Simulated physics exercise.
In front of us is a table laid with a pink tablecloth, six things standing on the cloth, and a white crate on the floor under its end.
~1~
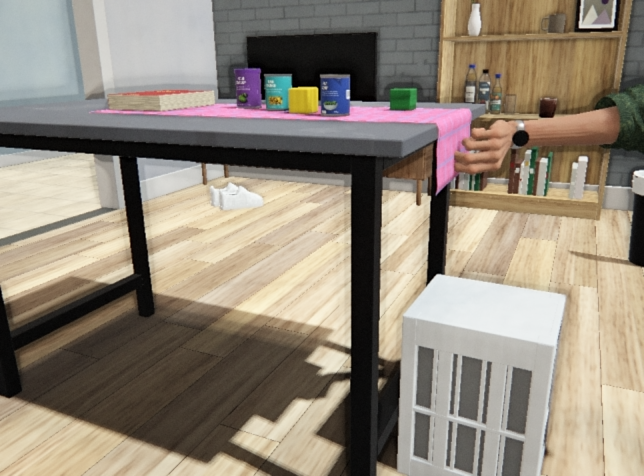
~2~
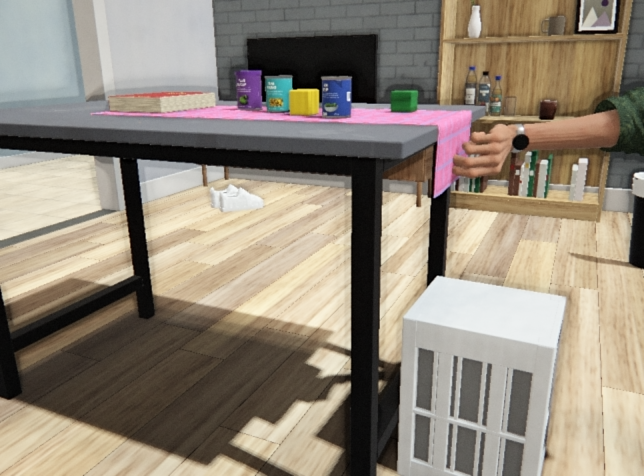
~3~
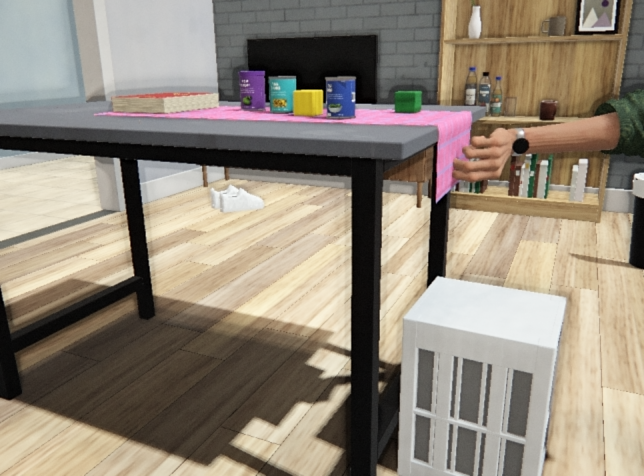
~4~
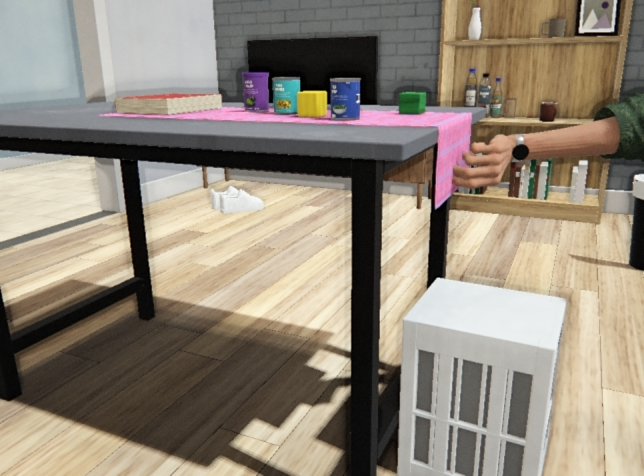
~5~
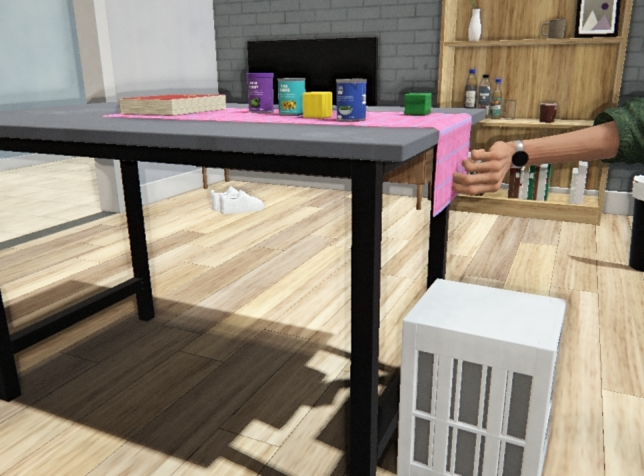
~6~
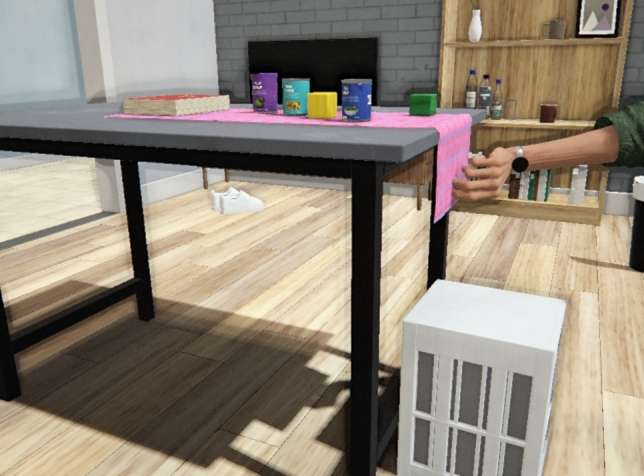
On a table, a hand slowly pulls the pink cloth and its items slightly right.
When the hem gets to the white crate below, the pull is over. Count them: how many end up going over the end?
I expect two of them not to stay on top.
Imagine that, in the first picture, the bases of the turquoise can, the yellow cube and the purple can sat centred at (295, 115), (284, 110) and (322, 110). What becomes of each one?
The turquoise can stays put, the yellow cube stays put, and the purple can stays put.
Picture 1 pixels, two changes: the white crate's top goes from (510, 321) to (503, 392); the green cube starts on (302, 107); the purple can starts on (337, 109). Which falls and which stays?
The green cube ends up off the top and the purple can ends up off the top.
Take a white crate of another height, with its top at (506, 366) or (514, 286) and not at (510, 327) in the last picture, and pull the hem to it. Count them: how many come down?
Numbers: 3; 1.
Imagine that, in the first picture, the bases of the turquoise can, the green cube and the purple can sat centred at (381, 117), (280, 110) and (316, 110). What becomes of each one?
Record - turquoise can lost; green cube retained; purple can retained.
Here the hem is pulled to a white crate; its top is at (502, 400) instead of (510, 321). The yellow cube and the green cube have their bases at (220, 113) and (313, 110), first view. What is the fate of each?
Observed: Yellow cube remains seated; green cube departs.
Soon after, hem near (451, 279); green cube gone.
After that, hem on the crate; green cube and blue can gone.
In the end, hem on the crate; green cube and blue can gone. The answer is two.
